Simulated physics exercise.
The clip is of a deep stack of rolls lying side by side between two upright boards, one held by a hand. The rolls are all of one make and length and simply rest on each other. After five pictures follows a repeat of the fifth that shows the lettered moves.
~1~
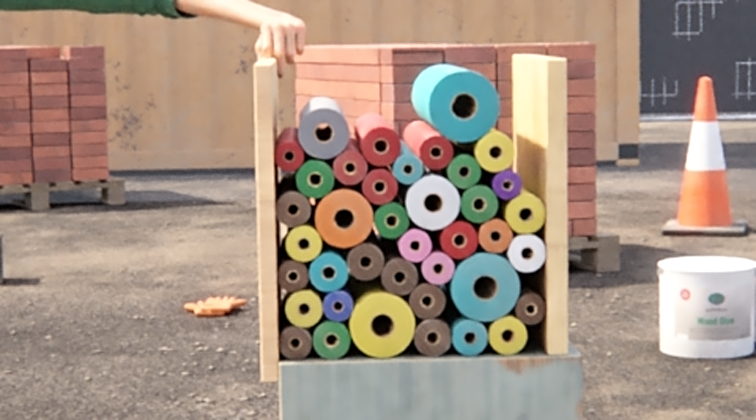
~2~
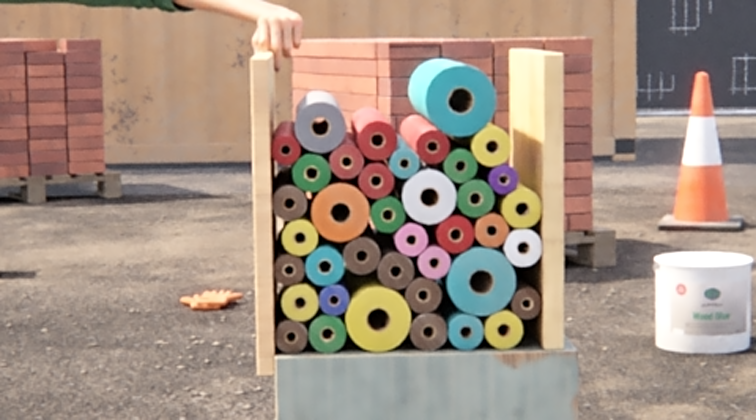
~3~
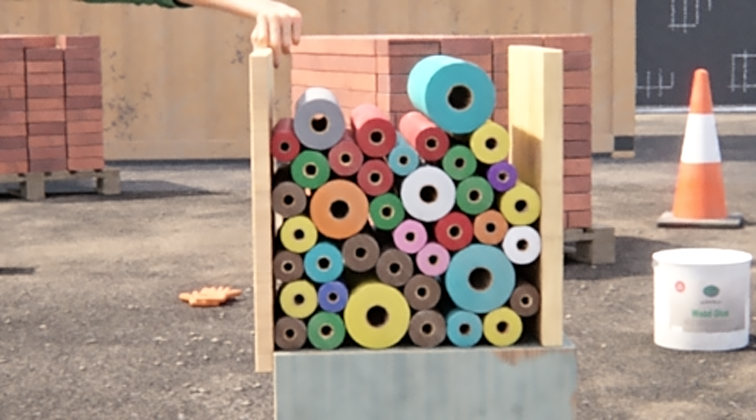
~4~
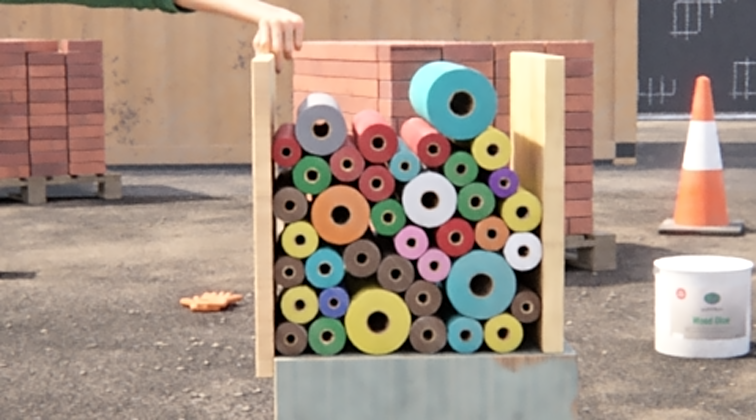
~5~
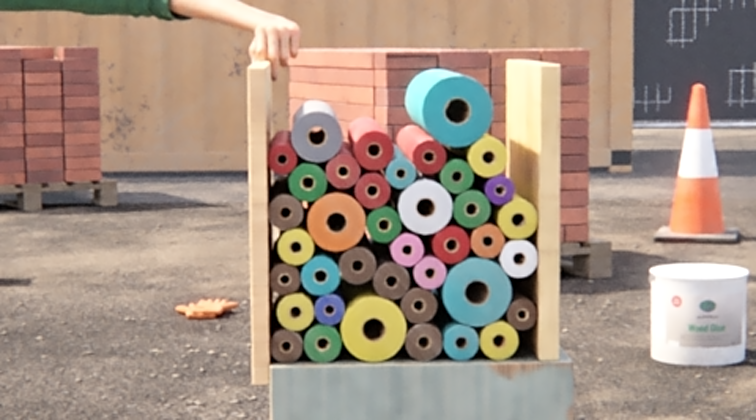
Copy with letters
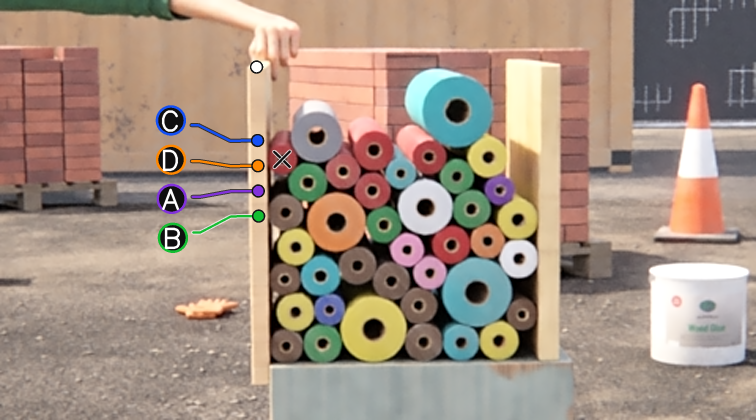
To begin with, a hand grips the top of the left upright board beside a deep stack of colourful rolls, with a large turquoise one at the upper right. The view shifts slightly, but the rolls keep their places against each other and the hand stays on the board.
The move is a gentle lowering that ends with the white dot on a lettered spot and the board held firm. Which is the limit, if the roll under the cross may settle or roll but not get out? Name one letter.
Down to A.
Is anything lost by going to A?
No.
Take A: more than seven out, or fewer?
At A, fewer than seven.
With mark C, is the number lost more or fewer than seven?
At C, fewer than seven.
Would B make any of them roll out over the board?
At B: Yes.
On the copy, A at (258, 191); B at (259, 216); C at (258, 140); D at (258, 166); the cross at (282, 160); the white dot at (257, 67).
On A. First, top of the board (266, 124).
Then, top of the board (267, 189).
Finally, top of the board (267, 191), none out over the board, the crossed one still inside.
By contrast, B lets the crossed one out; C keeps the crossed one inside; D keeps the crossed one inside.
